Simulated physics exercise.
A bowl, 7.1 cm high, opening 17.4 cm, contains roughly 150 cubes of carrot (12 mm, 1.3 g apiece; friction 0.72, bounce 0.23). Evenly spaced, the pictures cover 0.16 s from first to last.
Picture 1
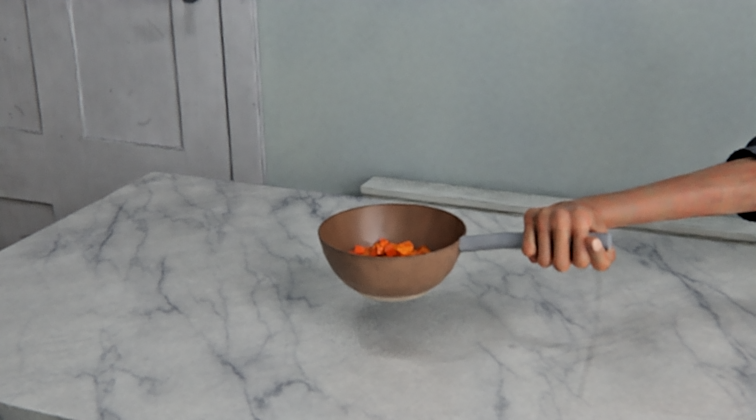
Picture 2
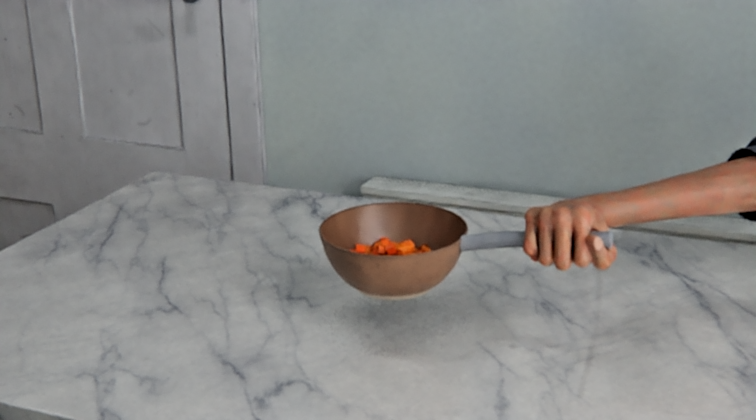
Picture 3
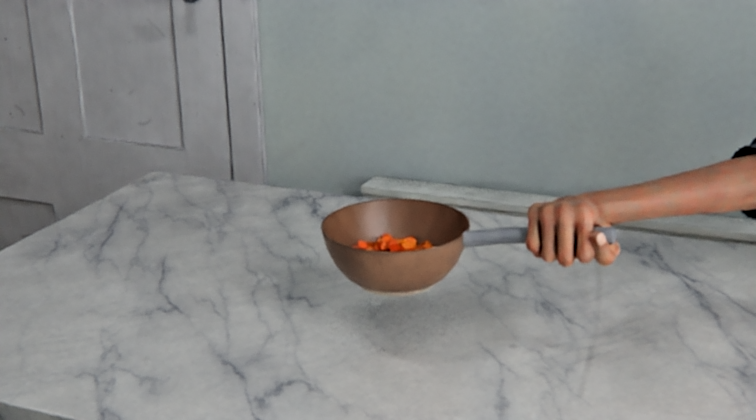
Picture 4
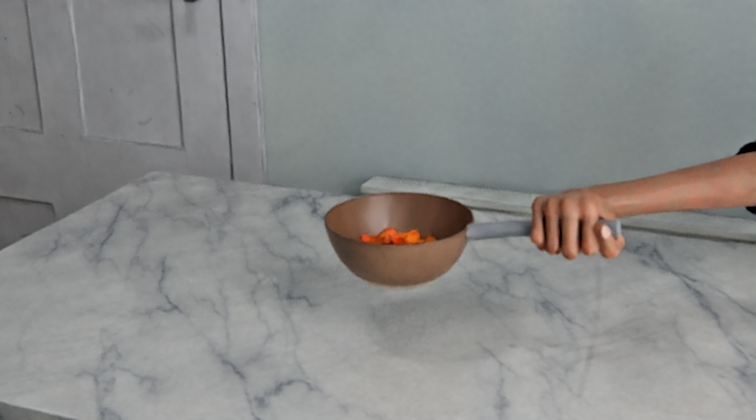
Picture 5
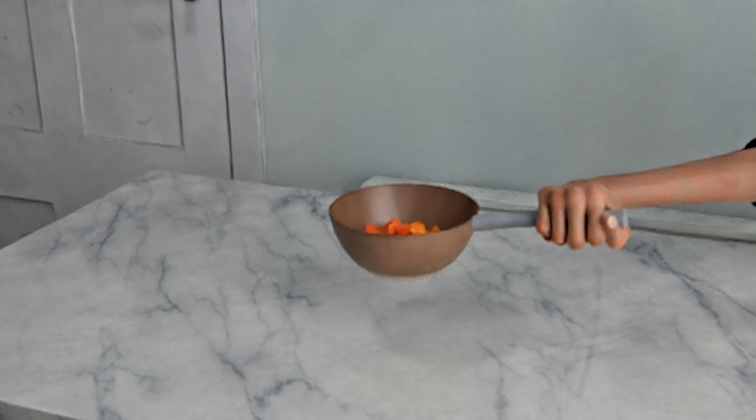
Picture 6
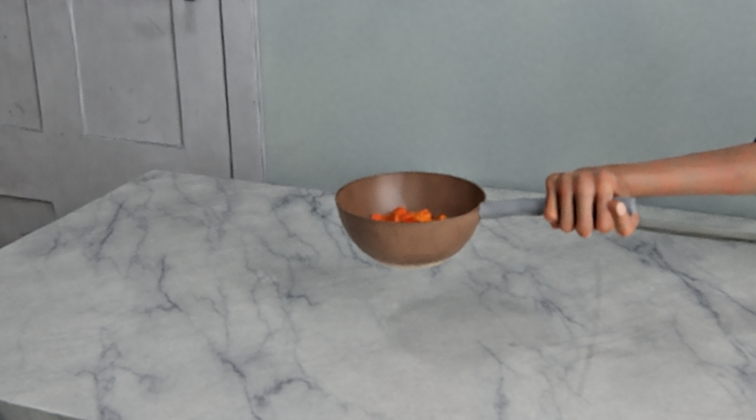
Above a grey-veined white marble counter, a hand held a brown pan of chopped carrot pieces by its grey handle, then lifted it slightly, drifting a little to the right and keeping it level.
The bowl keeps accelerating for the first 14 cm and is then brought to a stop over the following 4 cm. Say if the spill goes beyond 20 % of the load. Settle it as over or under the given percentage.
The container manages to keep four fifths of the load.
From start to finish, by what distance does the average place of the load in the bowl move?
Displacement: Around 2.0 cm.
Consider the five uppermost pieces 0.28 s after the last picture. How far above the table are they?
About 26 cm.
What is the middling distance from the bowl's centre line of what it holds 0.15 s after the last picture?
4.0 cm.
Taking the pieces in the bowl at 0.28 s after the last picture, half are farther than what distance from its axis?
Some 4.0 cm.
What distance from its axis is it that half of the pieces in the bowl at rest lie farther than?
The distance is about 4.0 centimetres.
Then, 0.15 s after the last picture, bowl 100 %; middle of the pieces not yet landed near (458, 156).
Then, 0.28 s after the last picture, bowl 100 %; middle of the pieces not yet landed near (484, 144).
Then, 0.39 s after the last picture, bowl 100 %; middle of the pieces not yet landed near (481, 146).
Then, 0.50 s after the last picture, bowl 100 %; middle of the pieces not yet landed near (480, 147).
In the end, bowl 100 %.
